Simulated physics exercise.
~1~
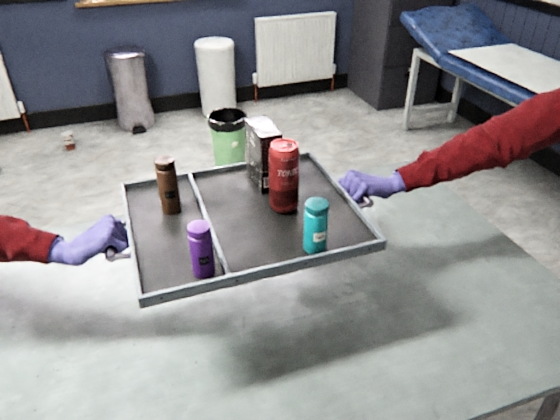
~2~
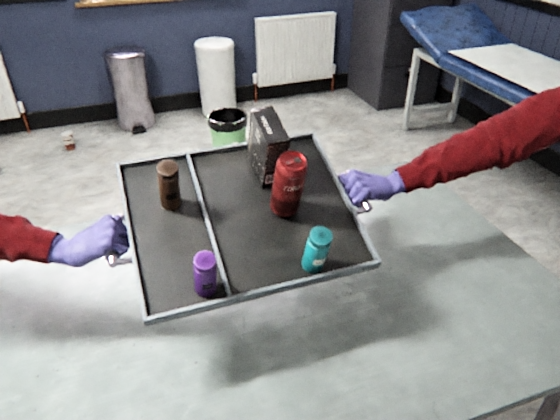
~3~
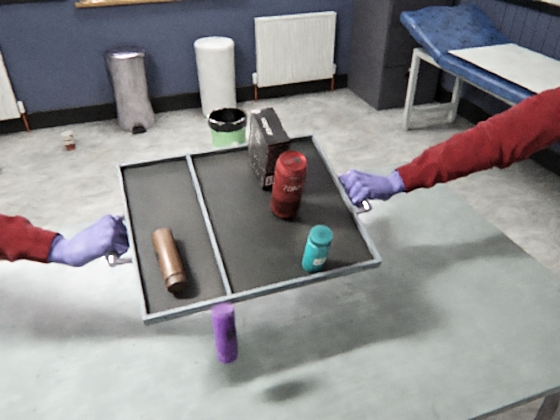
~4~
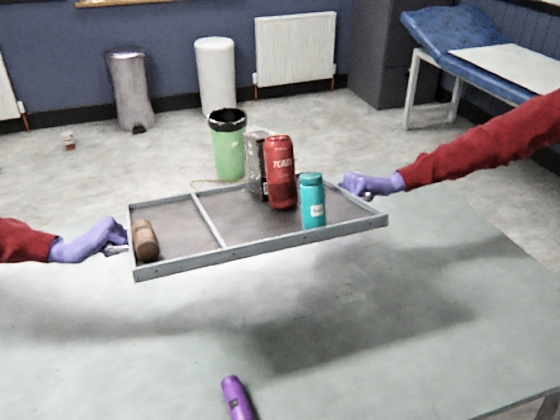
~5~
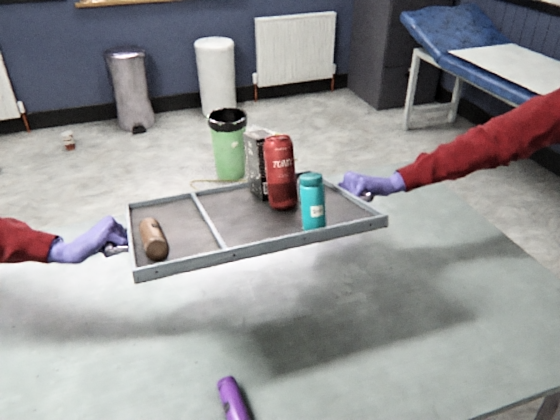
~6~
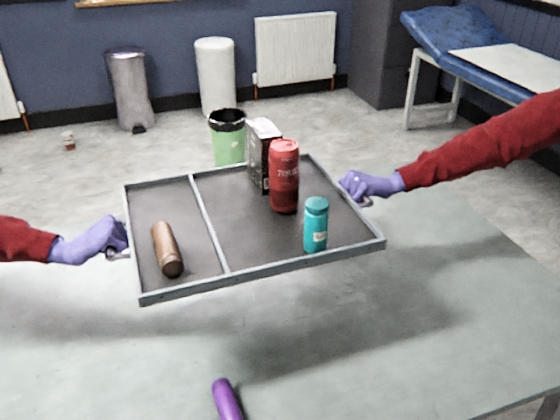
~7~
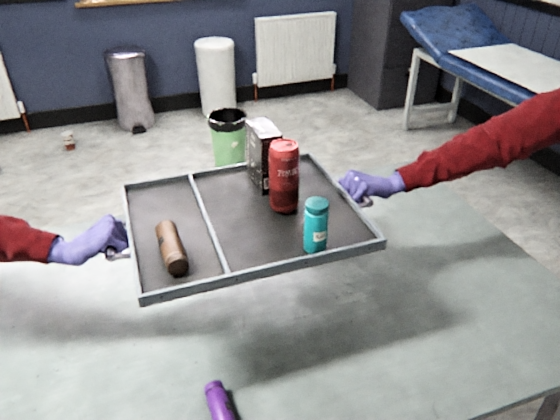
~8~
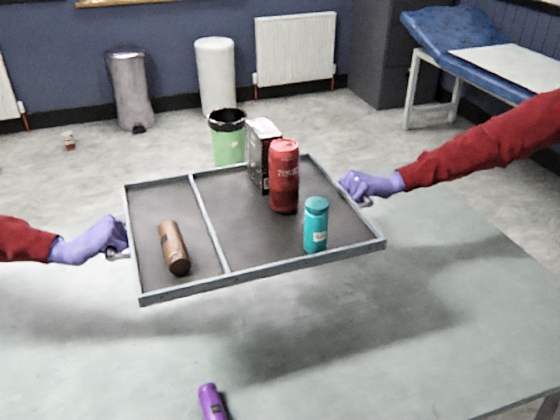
In a room with a blue wall, two gloved hands tilted a tray toward the viewer, then away, and levelled it; the purple shaker fell onto the table below and the brown one toppled, ending on its side while the other things stayed standing.
